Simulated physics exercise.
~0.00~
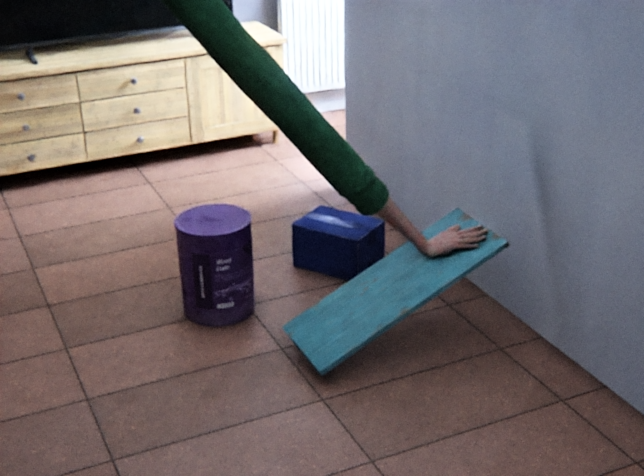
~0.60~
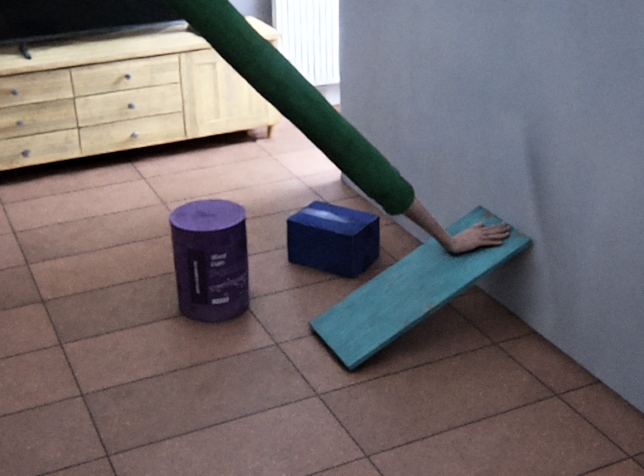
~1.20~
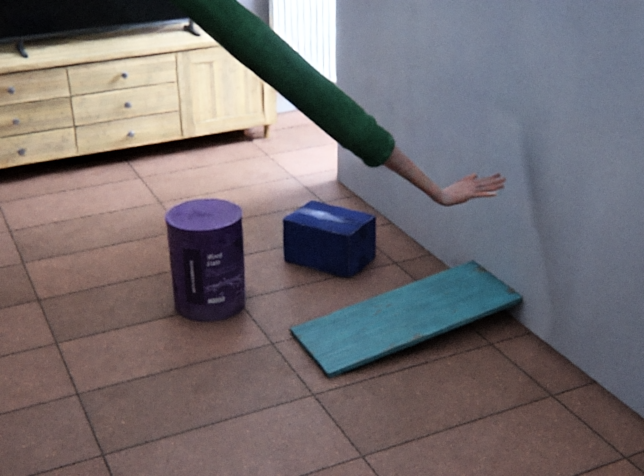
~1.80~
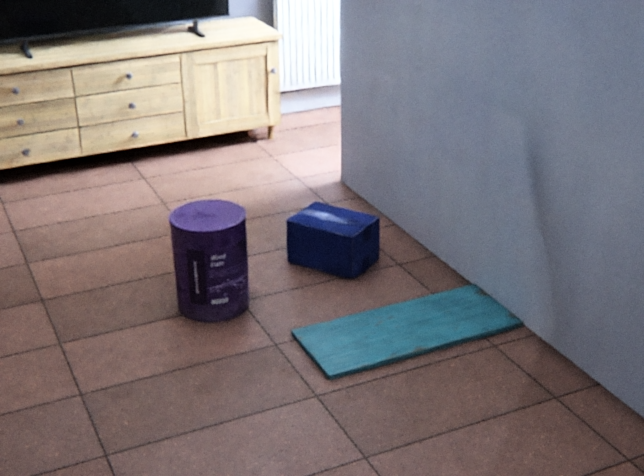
A hand leans a turquoise board against the wall, lets go, and it slips flat.
